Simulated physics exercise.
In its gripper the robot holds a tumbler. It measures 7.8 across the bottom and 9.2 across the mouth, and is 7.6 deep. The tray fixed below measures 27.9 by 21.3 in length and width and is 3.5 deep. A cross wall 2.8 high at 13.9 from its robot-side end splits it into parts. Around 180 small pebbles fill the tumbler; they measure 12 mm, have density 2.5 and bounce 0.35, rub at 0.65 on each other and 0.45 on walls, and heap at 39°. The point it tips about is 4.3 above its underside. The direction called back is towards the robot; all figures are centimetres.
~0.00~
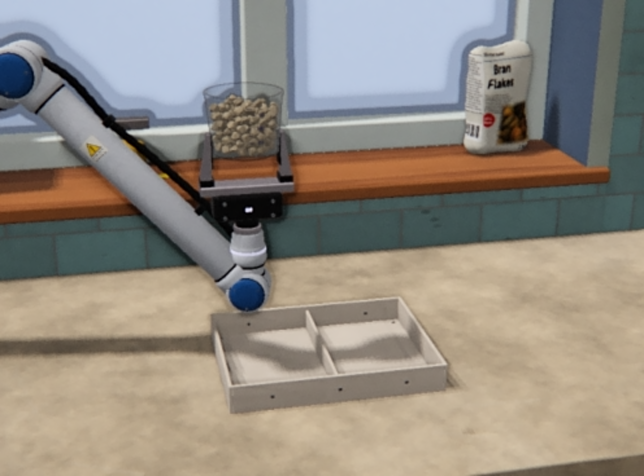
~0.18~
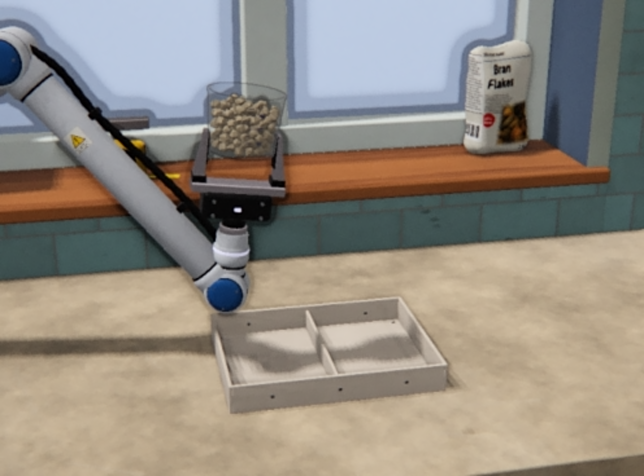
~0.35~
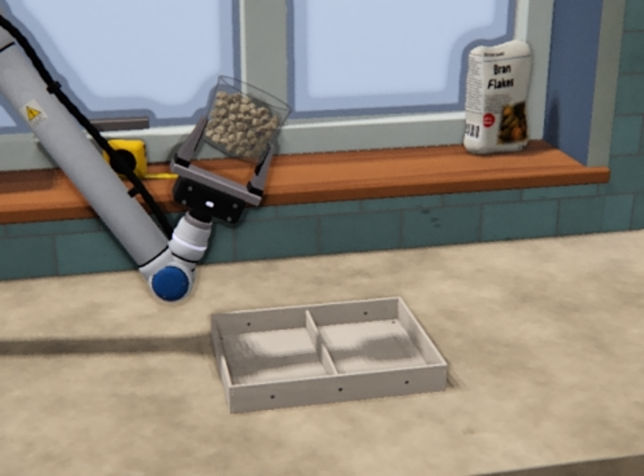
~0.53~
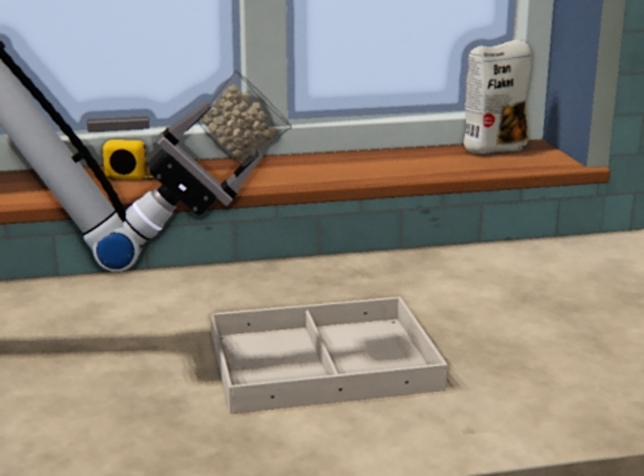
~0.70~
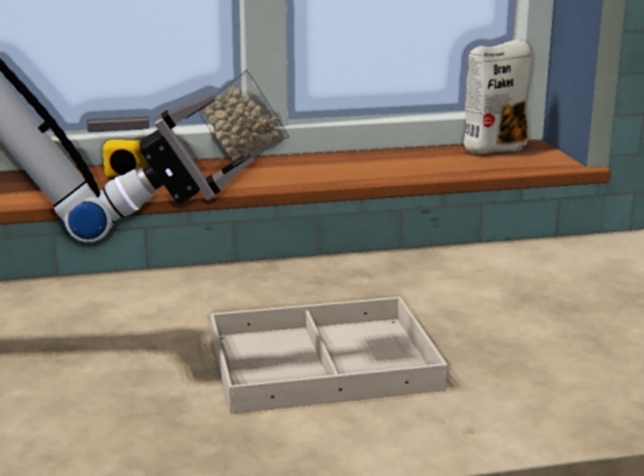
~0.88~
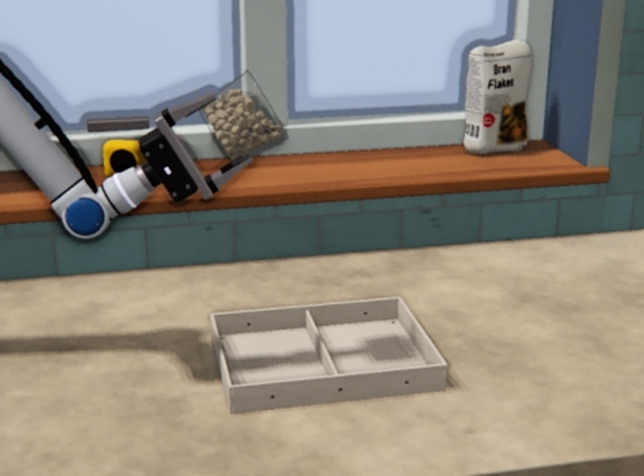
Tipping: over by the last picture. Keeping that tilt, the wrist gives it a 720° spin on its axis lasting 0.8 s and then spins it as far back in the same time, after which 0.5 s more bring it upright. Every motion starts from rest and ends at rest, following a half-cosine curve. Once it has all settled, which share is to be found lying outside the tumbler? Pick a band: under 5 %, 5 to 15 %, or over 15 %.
Under 5 %.
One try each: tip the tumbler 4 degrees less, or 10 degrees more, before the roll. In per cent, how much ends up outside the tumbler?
Roughly 0 and 10 per cent.
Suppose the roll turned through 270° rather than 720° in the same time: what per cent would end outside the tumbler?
Roughly 0 %.
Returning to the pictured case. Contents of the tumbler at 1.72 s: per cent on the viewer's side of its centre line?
I'd say about 50 per cent sits in the front half.
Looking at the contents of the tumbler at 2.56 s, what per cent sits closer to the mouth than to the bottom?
Around 40 per cent.
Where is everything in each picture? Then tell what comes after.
Tumbler middle at (244, 123), upright; upper third of the load around (241, 112), from x 215 to 275, top at y 100; 180 in the tumbler, in the first picture.
Tumbler middle at (244, 123), tipped 7°; upper third of the load around (240, 113), from x 215 to 275, top at y 100, in the second picture.
Tumbler middle at (243, 122), tipped 26°; upper third of the load around (234, 112), from x 210 to 275, top at y 95, in the third picture.
Tumbler middle at (242, 122), tipped 47°; upper third of the load around (234, 109), from x 205 to 270, top at y 90, in the fourth picture.
Tumbler middle at (241, 121), tipped 60°; upper third of the load around (234, 109), from x 205 to 275, top at y 90, in the fifth picture.
Tumbler middle at (241, 121), tipped 61°; upper third of the load around (233, 109), from x 205 to 280, top at y 95; 180 in the tumbler, in the sixth picture.
By 1.72 s, tipped 61°, highest piece 39 above the table; 180 in the tumbler.
By 2.56 s, tipped 57°, highest piece 38 above the table; 179 in the tumbler, 1 on the table or floor.
By 3.18 s, upright, highest piece 39 above the table; 179 in the tumbler, 1 on the table or floor.
By 3.88 s, upright, highest piece 39 above the table; 179 in the tumbler, 1 on the table or floor.
Final count, 179 in the tumbler, 1 on the table or floor. That is 1 % outside the tumbler.
